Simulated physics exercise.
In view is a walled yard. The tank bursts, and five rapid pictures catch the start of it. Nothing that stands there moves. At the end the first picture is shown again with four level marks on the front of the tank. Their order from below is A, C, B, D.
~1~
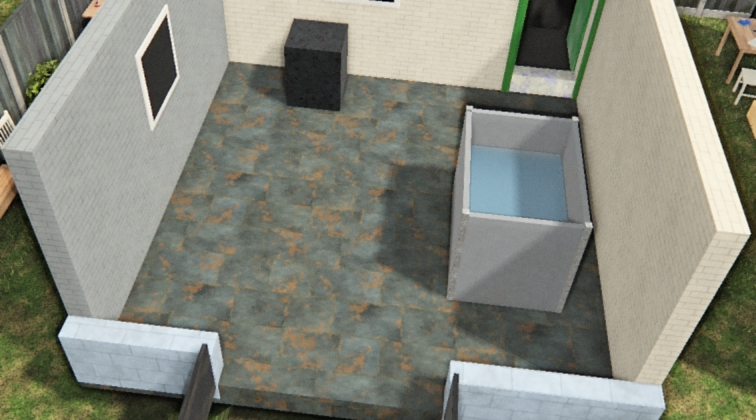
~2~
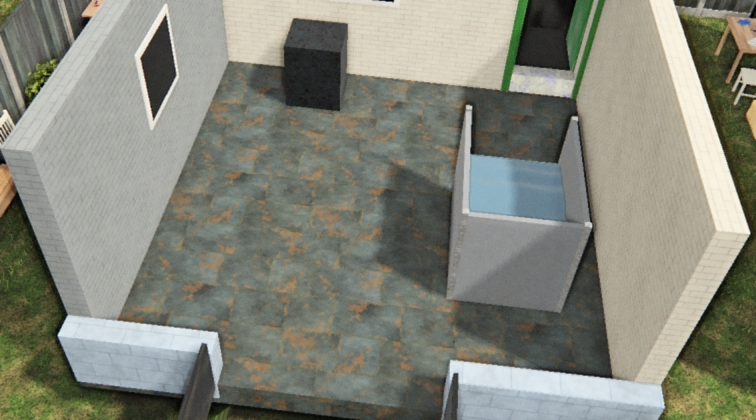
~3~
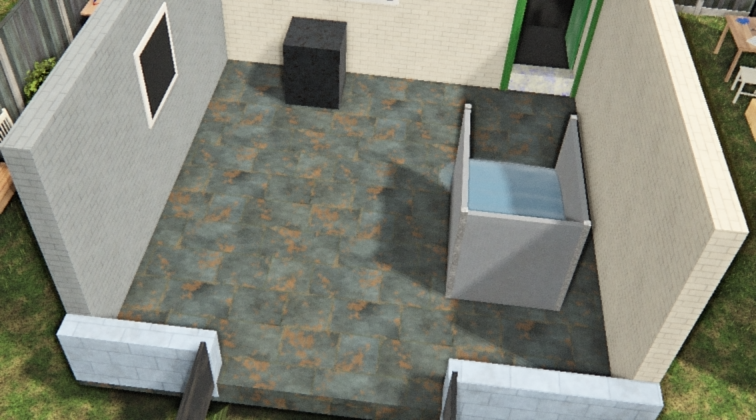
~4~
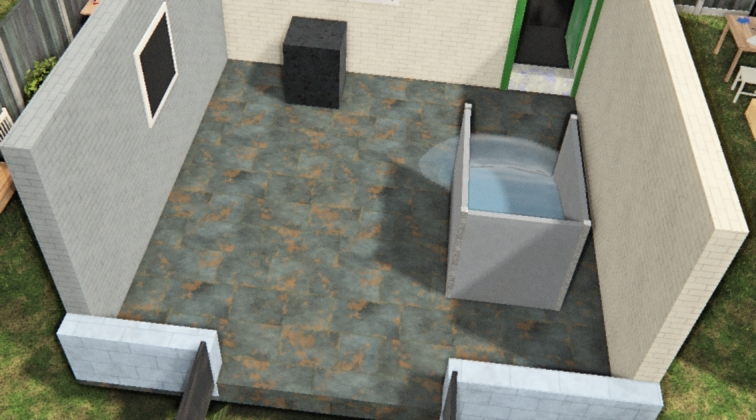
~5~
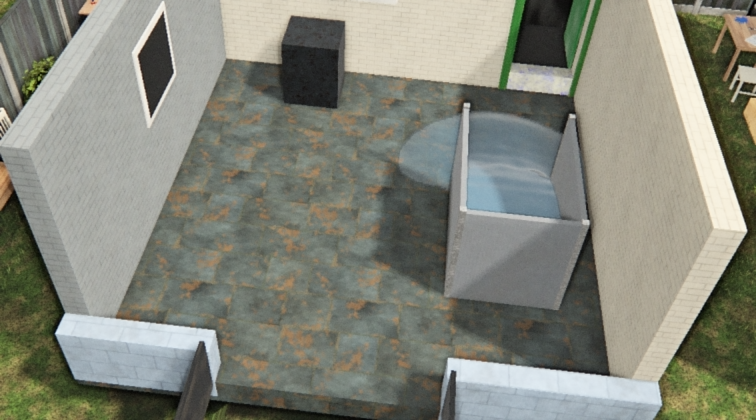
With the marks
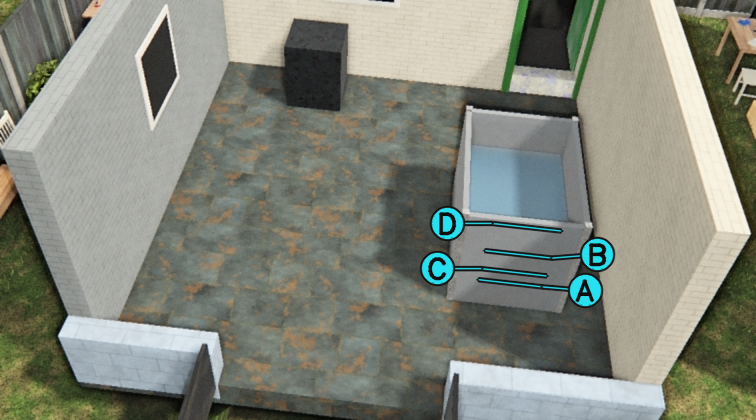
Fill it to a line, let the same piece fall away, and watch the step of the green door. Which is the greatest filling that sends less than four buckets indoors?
C will do.
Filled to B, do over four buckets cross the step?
Yes, that goes wrong.
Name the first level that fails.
Level B.
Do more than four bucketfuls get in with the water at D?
Yes, that goes wrong.
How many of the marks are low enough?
Two.
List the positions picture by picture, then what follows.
Water in the tank at rest, its middle at (516, 195); foot of the green doorway at (540, 94); open gate at (334, 344).
Water covers 1 % of the ground, its front hidden from here.
Water covers 4 % of the ground, its front hidden from here.
Water covers 8 % of the ground and shows as far out as (435, 153).
Water covers 13 % of the ground and shows as far out as (424, 147).
On the marked copy, A at (510, 283); B at (518, 254); C at (513, 272); D at (526, 227); from the bottom up A, C, B, D.
Choosing A, nothing gets over.
Choosing B, about 10 bucketfuls get in.
Choosing C, a bucket or two gets in.
Choosing D, dozens of bucketfuls pour in.
